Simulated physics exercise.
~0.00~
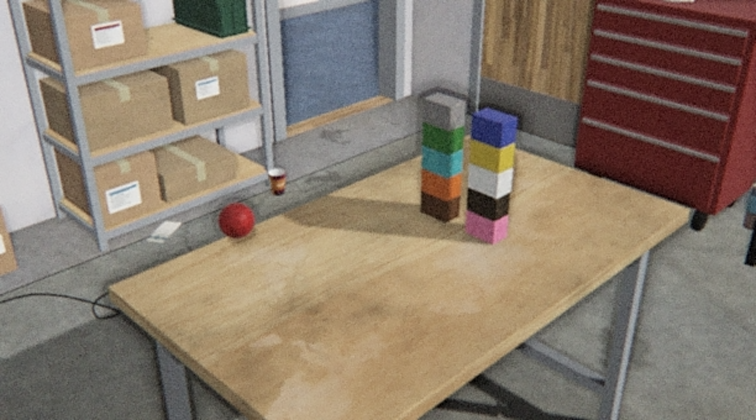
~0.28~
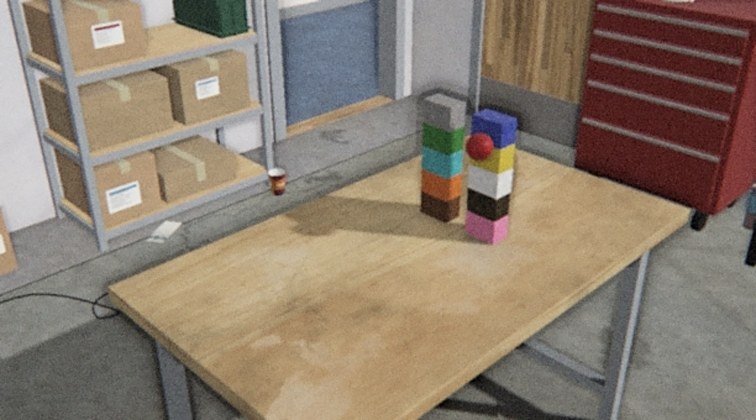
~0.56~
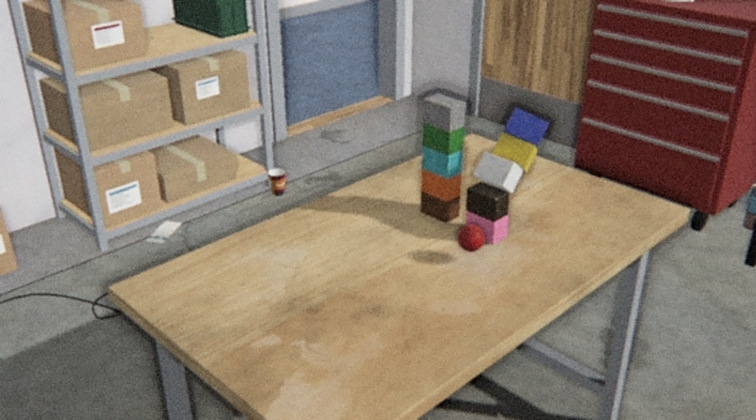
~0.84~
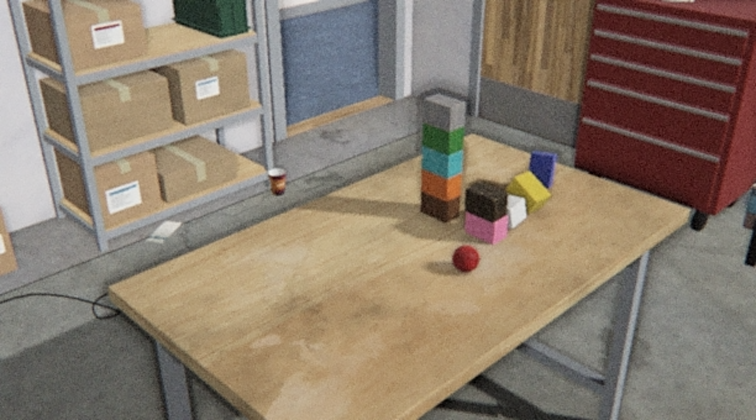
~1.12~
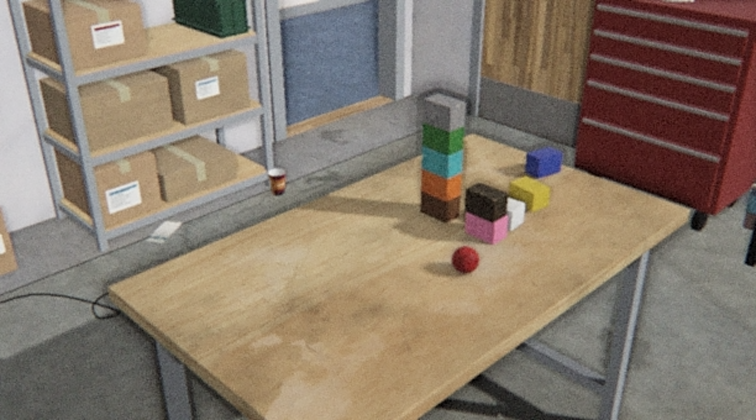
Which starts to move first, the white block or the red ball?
The red ball moves first, flying to the stack while the white block is still in place. The white block moves only afterwards.
